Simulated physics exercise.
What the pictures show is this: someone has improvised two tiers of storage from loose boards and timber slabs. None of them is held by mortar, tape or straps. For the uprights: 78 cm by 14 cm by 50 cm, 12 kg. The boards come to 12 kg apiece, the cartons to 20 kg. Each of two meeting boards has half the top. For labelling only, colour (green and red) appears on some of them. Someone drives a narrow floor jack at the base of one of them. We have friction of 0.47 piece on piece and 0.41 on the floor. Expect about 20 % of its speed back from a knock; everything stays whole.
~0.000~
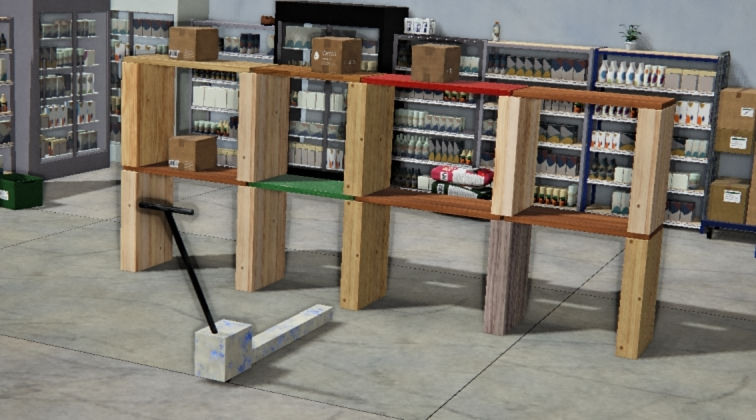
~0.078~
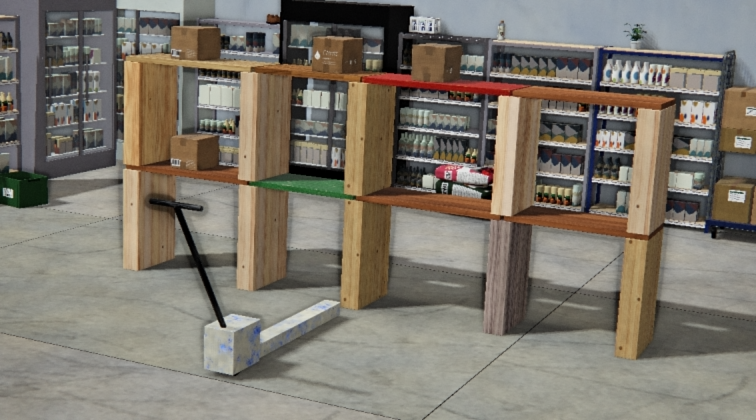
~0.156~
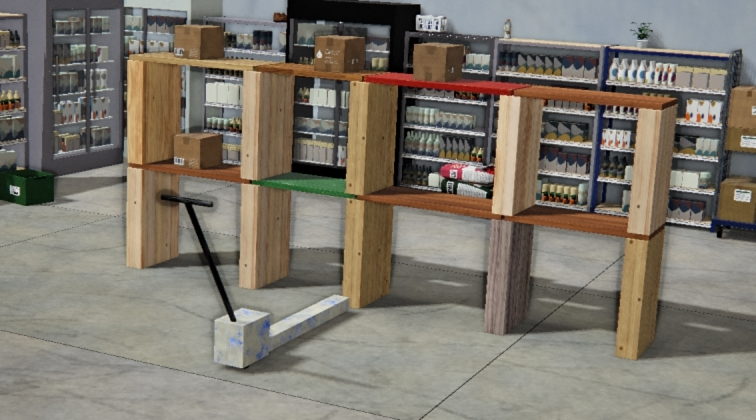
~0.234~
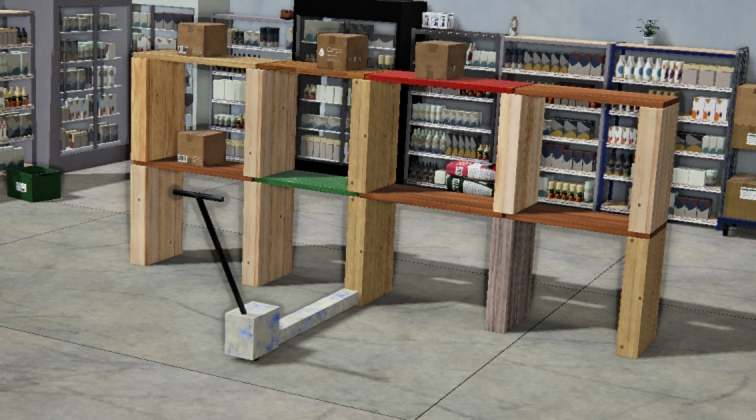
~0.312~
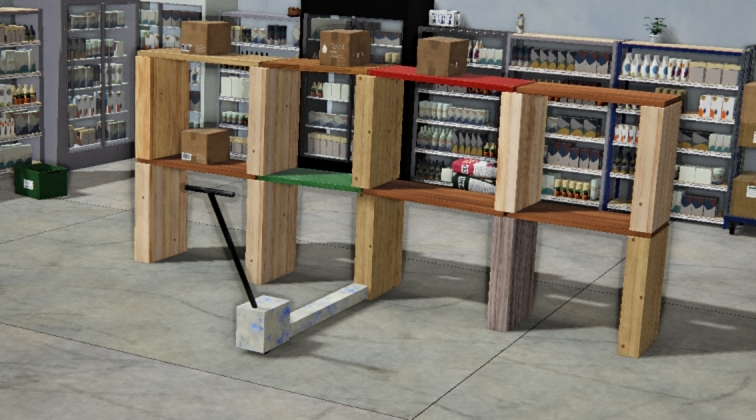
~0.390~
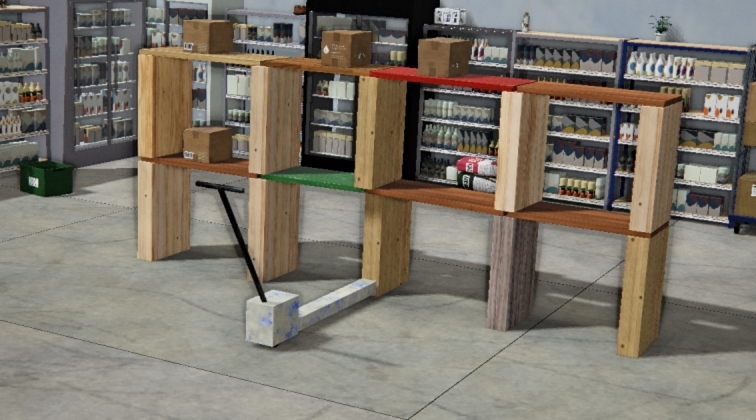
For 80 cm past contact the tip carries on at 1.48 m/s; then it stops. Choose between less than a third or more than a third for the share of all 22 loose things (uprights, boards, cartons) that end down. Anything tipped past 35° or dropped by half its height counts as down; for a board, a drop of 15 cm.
I would say upwards of a third of them.
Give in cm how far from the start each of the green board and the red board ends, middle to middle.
Green ends up 80 cm away; red ends up 140 cm away.
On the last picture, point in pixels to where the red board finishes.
Roughly (482, 274).
After 1.36 s, 1 of the 22 pieces down; green board 8° from how it stood; red board 6° from how it stood.
After 1.94 s, 9 of the 22 pieces down; red board 61° from how it stood, 87 cm lower; green board 50° from how it stood, 46 cm lower.
After 2.60 s, 17 of the 22 pieces down; green board 47° from how it stood, 48 cm lower; red board 21° from how it stood, 1.33 m lower.
After 3.80 s, 21 of the 22 pieces down; red board 10° from how it stood, 1.33 m lower; green board 76 cm lower.
In the end (5.9 s), 22 of the 22 pieces down; red board 9° from how it stood, 1.32 m lower; green board 78 cm lower. That is 100 per cent. From the last view, middles, red board near (482, 274), green board near (303, 282).
